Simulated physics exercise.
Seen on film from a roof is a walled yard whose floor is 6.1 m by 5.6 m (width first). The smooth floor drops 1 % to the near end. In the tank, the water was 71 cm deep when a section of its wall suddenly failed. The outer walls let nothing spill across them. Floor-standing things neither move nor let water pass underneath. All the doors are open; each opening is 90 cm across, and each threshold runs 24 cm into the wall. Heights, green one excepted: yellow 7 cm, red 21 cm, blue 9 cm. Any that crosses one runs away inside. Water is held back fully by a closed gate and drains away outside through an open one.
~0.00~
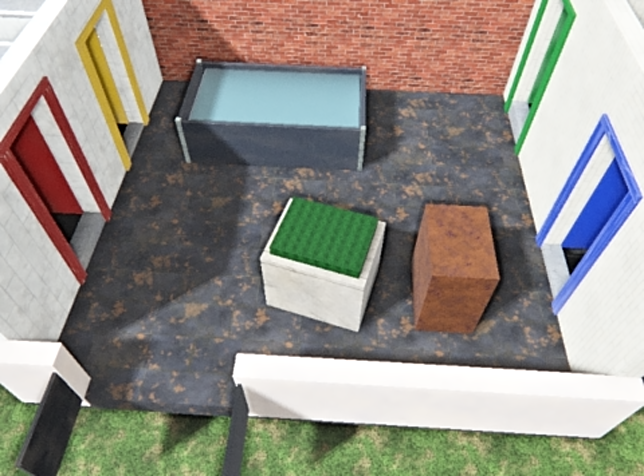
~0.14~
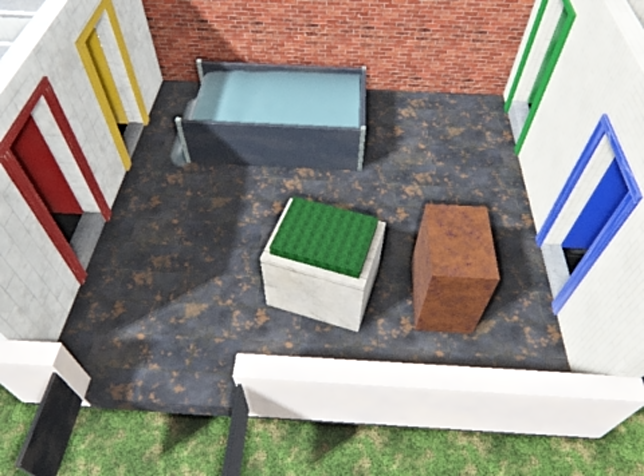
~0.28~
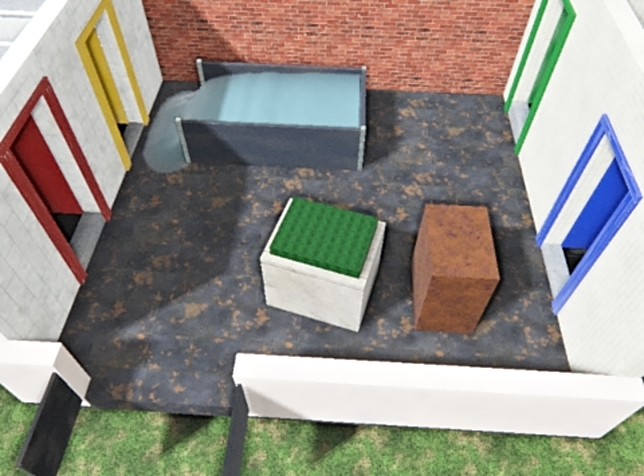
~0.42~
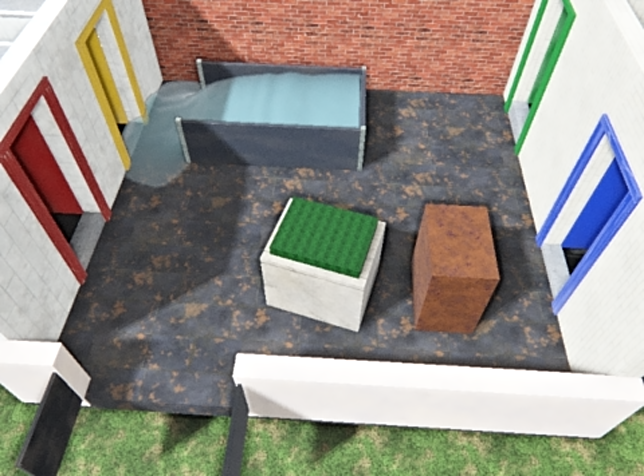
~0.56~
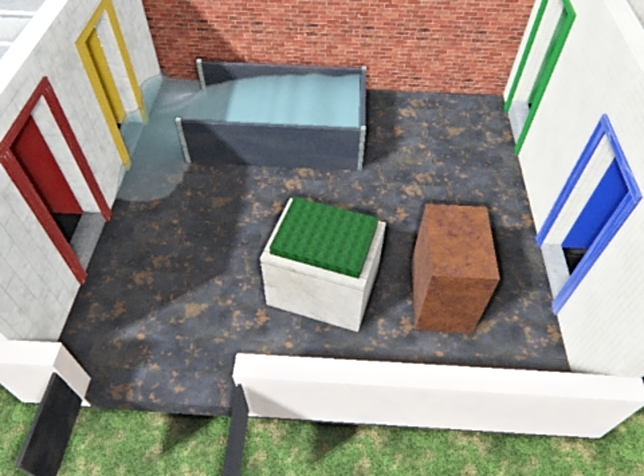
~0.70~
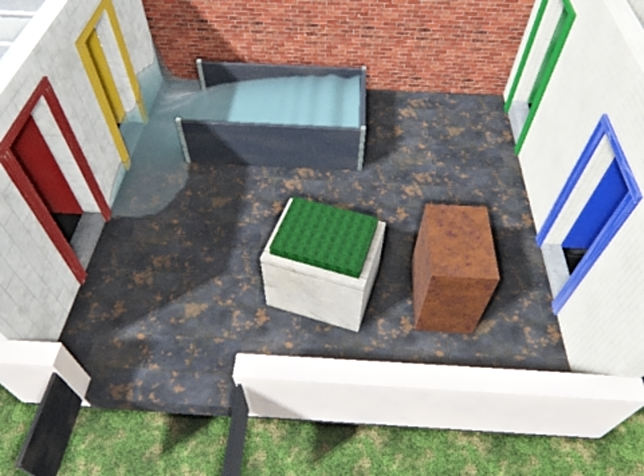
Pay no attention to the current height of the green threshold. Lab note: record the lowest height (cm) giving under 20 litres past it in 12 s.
Lowest height: 14 cm.
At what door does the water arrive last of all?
Blue.
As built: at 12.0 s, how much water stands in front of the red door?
Depth: Near 2.5 cm.
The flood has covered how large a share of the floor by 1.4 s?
Roughly 15 percent of the floor.
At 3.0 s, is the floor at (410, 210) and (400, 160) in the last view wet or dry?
Note: Point one not yet reached; point two not yet reached.
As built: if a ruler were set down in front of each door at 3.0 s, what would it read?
In cm: Yellow 27, red 7, green 5, blue 0.
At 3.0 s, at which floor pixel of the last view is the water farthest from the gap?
The farthest wet point sits near (496, 94).
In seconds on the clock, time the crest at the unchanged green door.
Roughly at 3.4 s.
After 1.4 s water covers 15 % of the floor, deepest (51 cm) near (161, 86); it has not reached the green door.
After 3.0 s water covers 45 % of the floor, deepest (30 cm) near (159, 92); it has not reached the green door.
After 12.0 s water covers 90 % of the floor, deepest (7 cm) near (486, 401); 3 cm at the green door, 0 litres in over its 26 cm threshold.
At the green door as built, the water arrived by 3.1 s and peaked near 19 cm at 3.4 s.
With a threshold of 11.5 cm, 39 litres would have come in within the 12 s; with 15.5 cm, 13 litres. So under 20 litres takes about 14 cm.
